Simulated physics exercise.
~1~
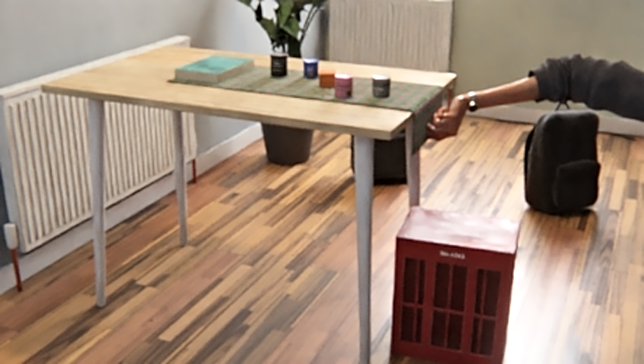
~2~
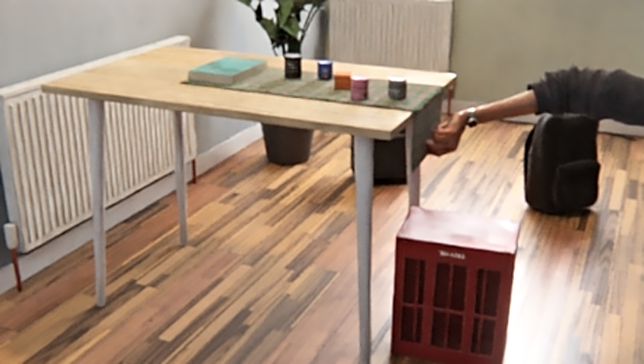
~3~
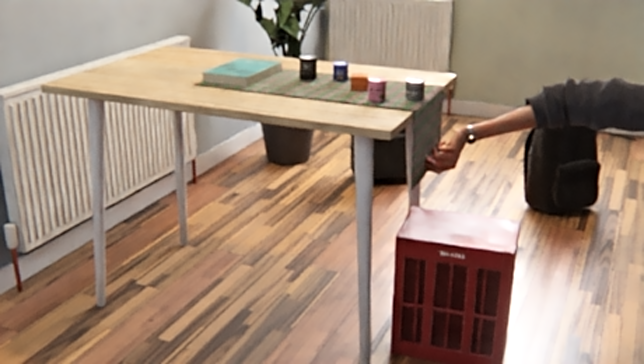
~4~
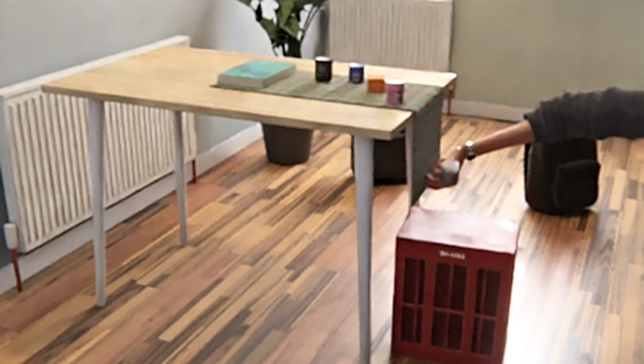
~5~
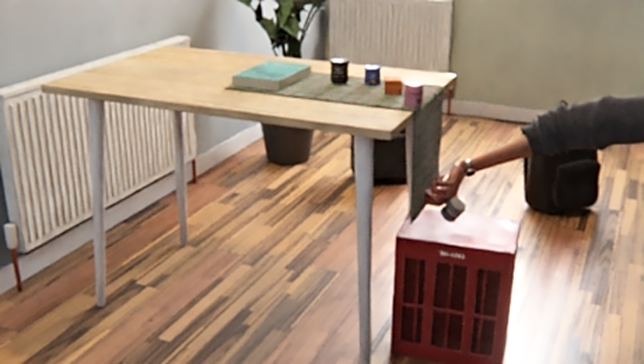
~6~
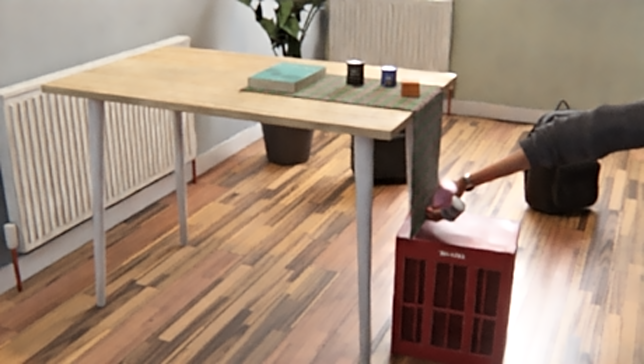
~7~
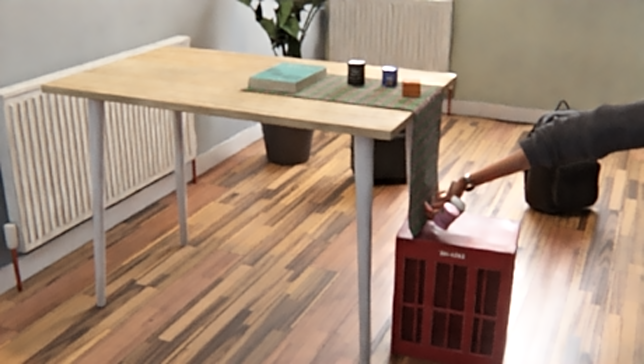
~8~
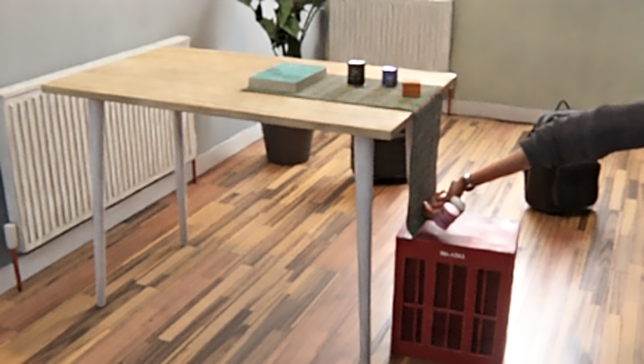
At first, a teal book and five small items, among them a pink pot and an orange cube, sit on a green cloth on a wooden table, as a hand at the right end grips the cloth's hanging edge. The hand draws the cloth down, and everything on it slides right. The grey pot goes over the end first, dropping beside the hand above a red crate. The pull continues, and the pink pot follows it down. The cloth then stops, with the hand low at the crate's top and the fallen pots beside it, while the book, two dark pots and the orange cube remain on the table.
